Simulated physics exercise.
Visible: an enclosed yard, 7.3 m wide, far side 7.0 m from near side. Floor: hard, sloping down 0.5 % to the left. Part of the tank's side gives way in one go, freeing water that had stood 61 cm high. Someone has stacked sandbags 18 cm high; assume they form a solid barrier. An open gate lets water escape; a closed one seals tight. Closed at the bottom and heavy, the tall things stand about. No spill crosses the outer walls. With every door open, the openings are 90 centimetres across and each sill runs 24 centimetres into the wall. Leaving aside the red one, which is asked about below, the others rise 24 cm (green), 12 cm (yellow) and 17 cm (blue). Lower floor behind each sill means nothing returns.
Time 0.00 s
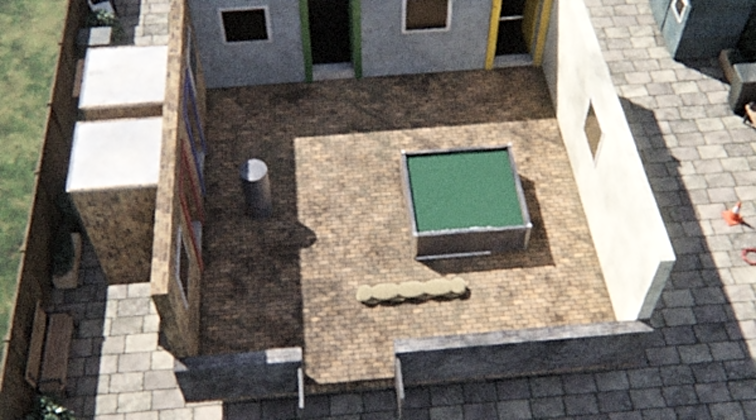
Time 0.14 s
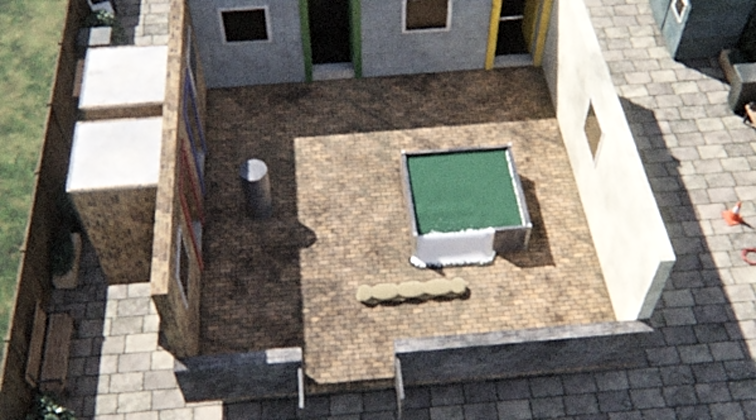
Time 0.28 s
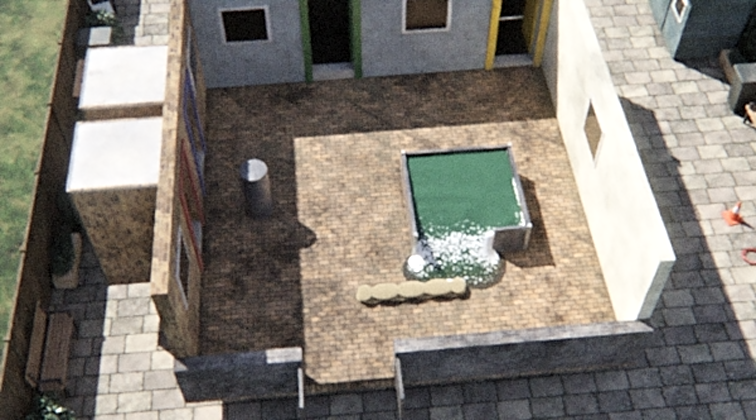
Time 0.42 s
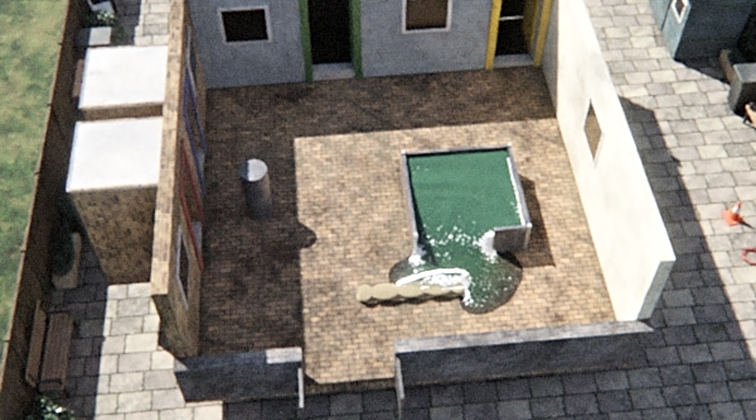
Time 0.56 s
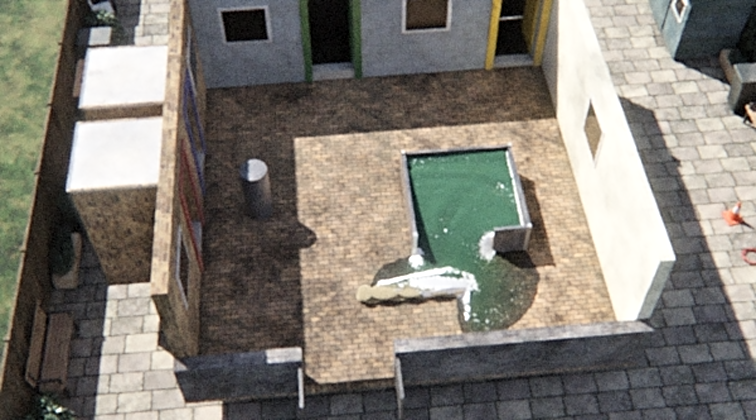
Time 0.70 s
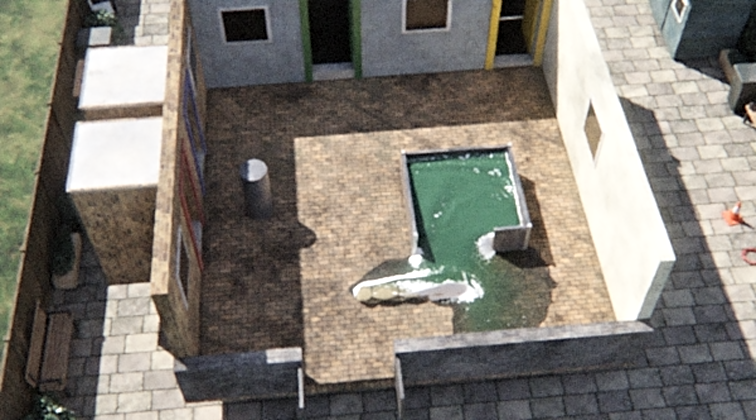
Green water burst through the near side of a square tank in a walled brick yard, foamed outward across the paving, then struck the low row of sandbags and spread over and around it.
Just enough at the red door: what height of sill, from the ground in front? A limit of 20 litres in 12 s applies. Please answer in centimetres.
Some 9 cm.
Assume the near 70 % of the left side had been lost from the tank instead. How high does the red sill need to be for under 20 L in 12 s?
A minimum of about 24 cm.
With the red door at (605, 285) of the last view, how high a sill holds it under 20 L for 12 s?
Something near 11.5 cm.
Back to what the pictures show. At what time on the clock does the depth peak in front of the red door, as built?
I'd say near 2.6 seconds.
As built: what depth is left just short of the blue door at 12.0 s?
Depth: Near 3.0 cm.
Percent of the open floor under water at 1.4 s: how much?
Around 20 per cent of the floor.
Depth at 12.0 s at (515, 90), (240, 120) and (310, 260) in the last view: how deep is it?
Close to 5, 6 and 5 cm deep.
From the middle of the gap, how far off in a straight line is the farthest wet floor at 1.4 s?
3.4 metres.
After 1.4 s water covers 20 % of the floor, deepest (42 cm) near (441, 279); it has not reached the red door.
After 3.0 s water covers 45 % of the floor, deepest (29 cm) near (620, 344); 12 cm at the red door, 0 litres in over its 22 cm sill.
After 12.0 s water covers 95 % of the floor, deepest (8 cm) near (266, 89); 6 cm at the red door, 0 litres in over its 22 cm sill.
At the red door as built, the water arrived by 2.3 s and peaked near 15 cm at 2.6 s.
With a sill of 7.5 cm, 38 litres would have come in within the 12 s; with 10.5 cm, 9 litres. So under 20 litres takes about 9 cm.
